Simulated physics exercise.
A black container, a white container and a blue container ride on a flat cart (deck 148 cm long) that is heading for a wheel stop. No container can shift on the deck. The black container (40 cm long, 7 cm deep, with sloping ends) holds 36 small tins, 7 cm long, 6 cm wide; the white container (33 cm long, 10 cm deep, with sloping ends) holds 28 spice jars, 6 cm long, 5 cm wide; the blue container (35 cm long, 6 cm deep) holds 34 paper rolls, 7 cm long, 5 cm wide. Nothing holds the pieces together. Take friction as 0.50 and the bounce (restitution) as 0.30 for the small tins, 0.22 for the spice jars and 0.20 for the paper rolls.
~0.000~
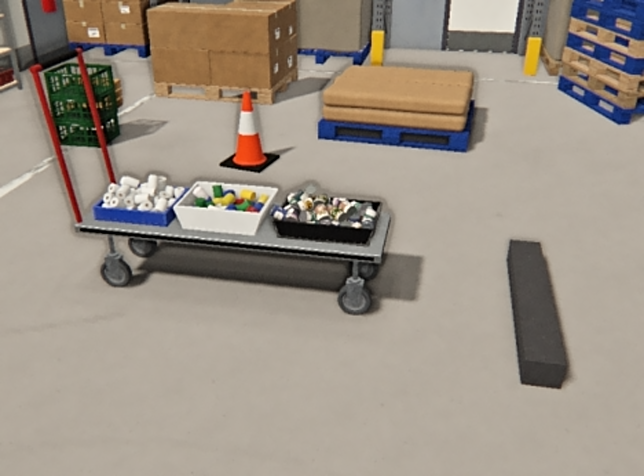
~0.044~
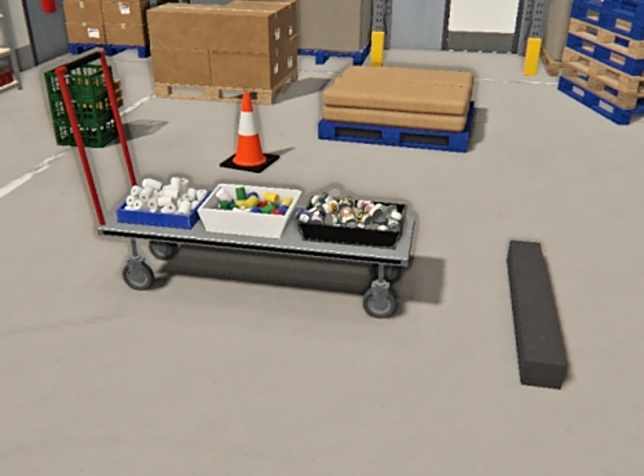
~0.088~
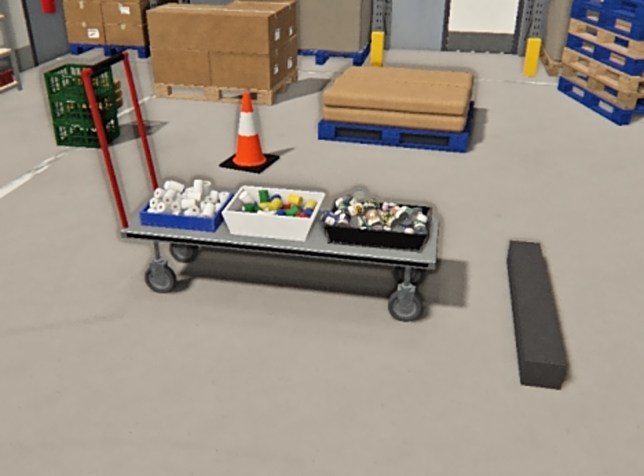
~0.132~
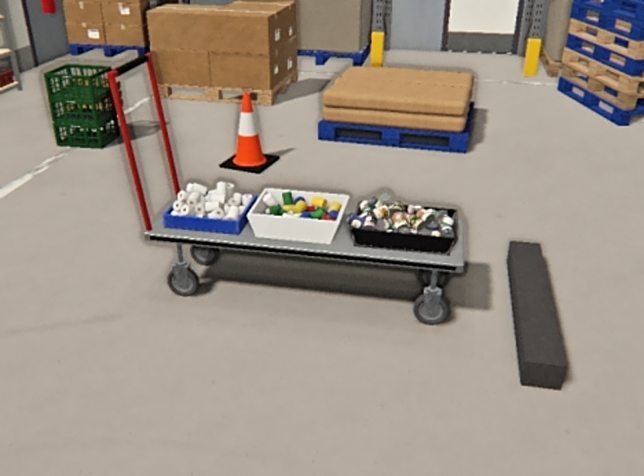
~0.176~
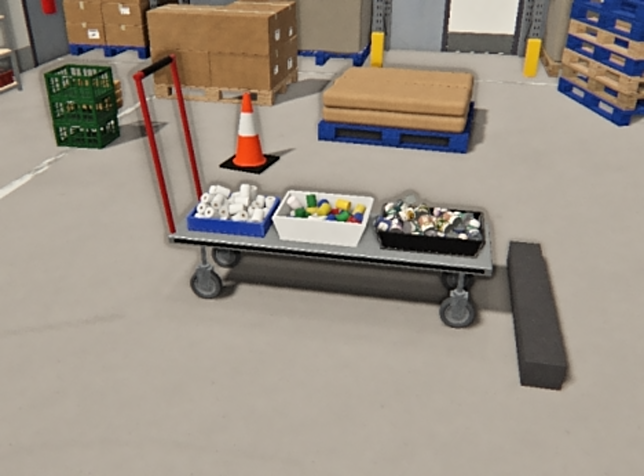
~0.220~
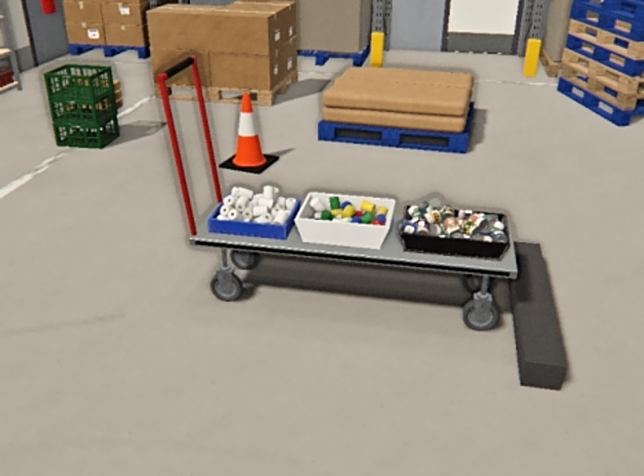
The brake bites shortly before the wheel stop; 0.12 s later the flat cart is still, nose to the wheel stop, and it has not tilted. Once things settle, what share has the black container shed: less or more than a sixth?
It sheds more than one in six of them.
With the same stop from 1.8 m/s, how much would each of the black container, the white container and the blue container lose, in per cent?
Then black container 10, white container 0, blue container 10 per cent.
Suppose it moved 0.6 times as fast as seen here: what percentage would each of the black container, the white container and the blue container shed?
In that case black container 0, white container 0, blue container 10 per cent.
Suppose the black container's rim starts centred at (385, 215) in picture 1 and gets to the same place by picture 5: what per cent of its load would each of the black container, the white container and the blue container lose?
In that case black container 0, white container 0, blue container 0 per cent.
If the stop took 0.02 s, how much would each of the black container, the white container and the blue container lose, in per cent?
In that case black container 40, white container 10, blue container 40 per cent.
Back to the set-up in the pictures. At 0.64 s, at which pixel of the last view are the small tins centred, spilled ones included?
Near (496, 236).
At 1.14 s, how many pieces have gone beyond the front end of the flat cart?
Roughly 8.
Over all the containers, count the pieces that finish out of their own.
Roughly 20 in all.
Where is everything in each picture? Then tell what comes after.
In the first frame (each is followed by its nearest rim corner in this view), black container, (373, 229); blue container, (163, 213); 67 cm short of the stop; none out.
Black container, (400, 232); blue container, (187, 216); 55 cm short of the stop, in the second frame.
Black container, (427, 235); blue container, (212, 218); 43 cm short of the stop, in the third frame.
Black container, (455, 238); blue container, (236, 221); 31 cm short of the stop, in the fourth frame.
Black container, (483, 241); blue container, (261, 224); 19 cm short of the stop, in the fifth frame.
Black container, (508, 243); blue container, (283, 226); stopping; none out, in the sixth frame.
After 0.29 s, black container 36 in, 0 out, white container 28 in, 0 out and blue container 34 in, 0 out.
After 0.41 s, black container 33 in, 3 out, white container 28 in, 0 out and blue container 28 in, 6 out.
After 0.64 s, black container 28 in, 8 out, white container 28 in, 0 out and blue container 24 in, 10 out.
Final count (at 1.14 s), black container 27 in, 9 out, white container 27 in, 1 out and blue container 24 in, 10 out. Asked share, 9 of 36, 25 per cent.
